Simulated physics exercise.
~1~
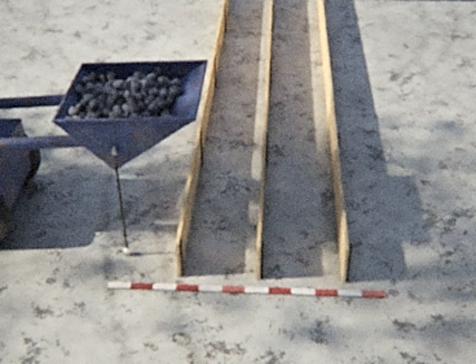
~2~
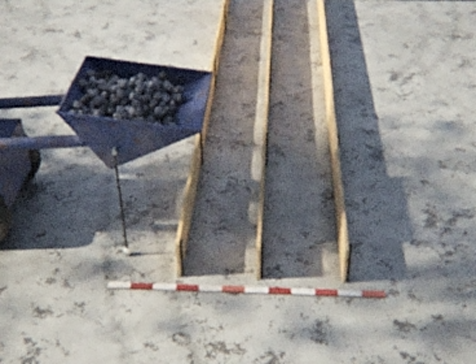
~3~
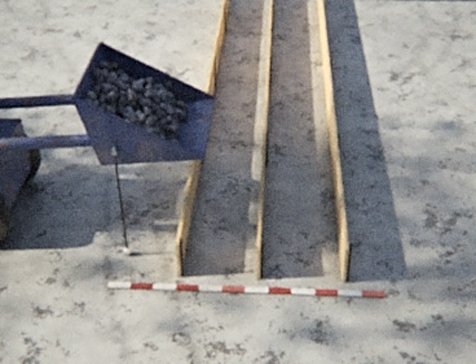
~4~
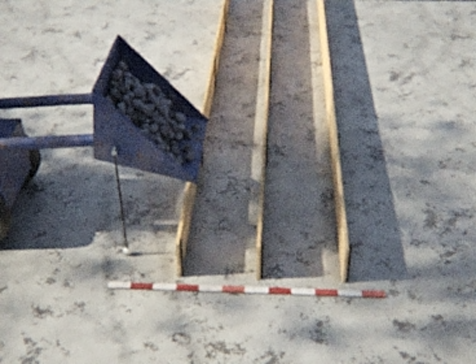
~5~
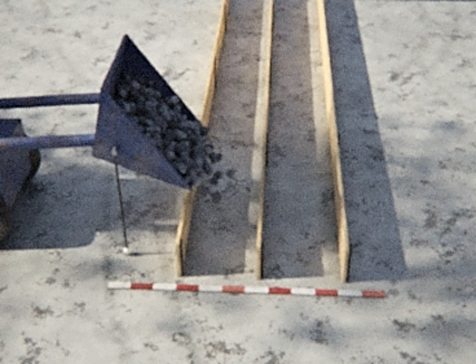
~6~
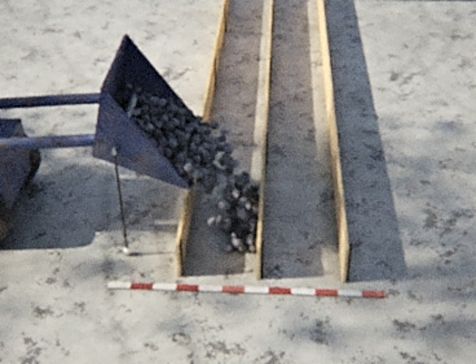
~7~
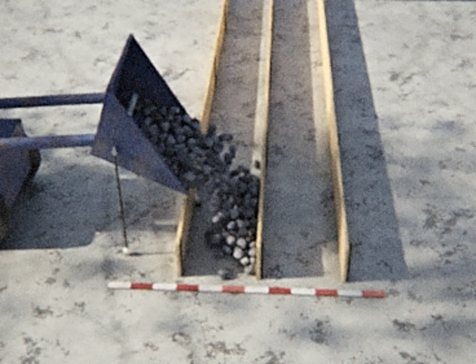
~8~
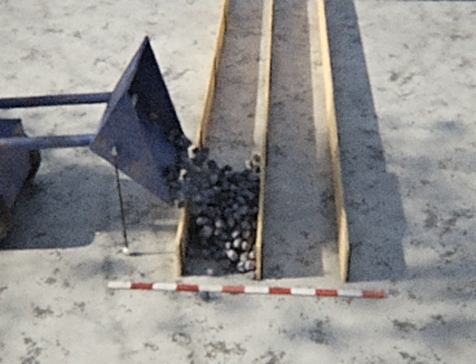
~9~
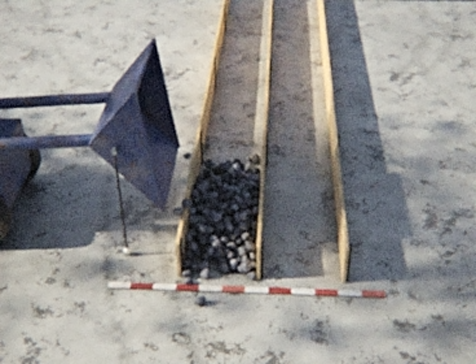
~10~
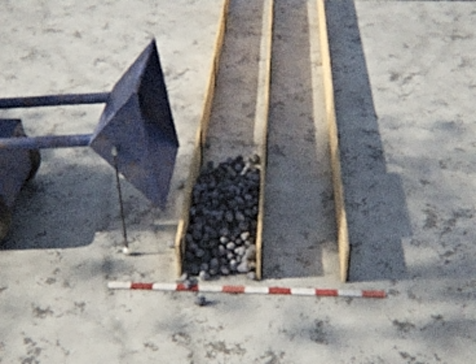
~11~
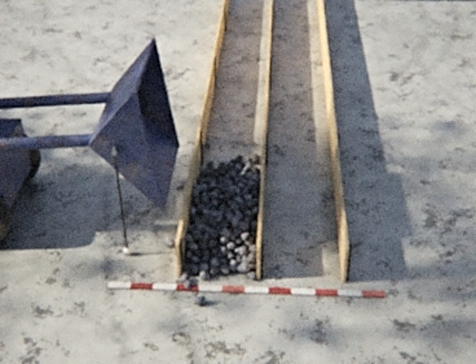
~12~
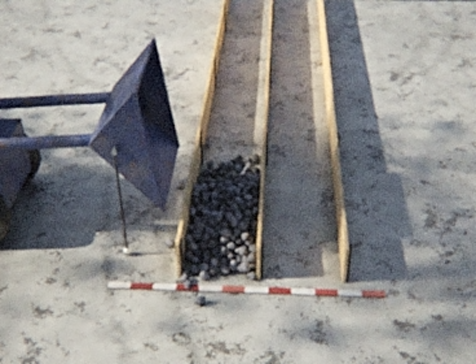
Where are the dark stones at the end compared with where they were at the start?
At the start the stones sit in the blue bucket on the left. By the end nearly all of them lie in a heap on the ground at the near end of the left bay between the boards, with a stray one just outside by the striped staff.
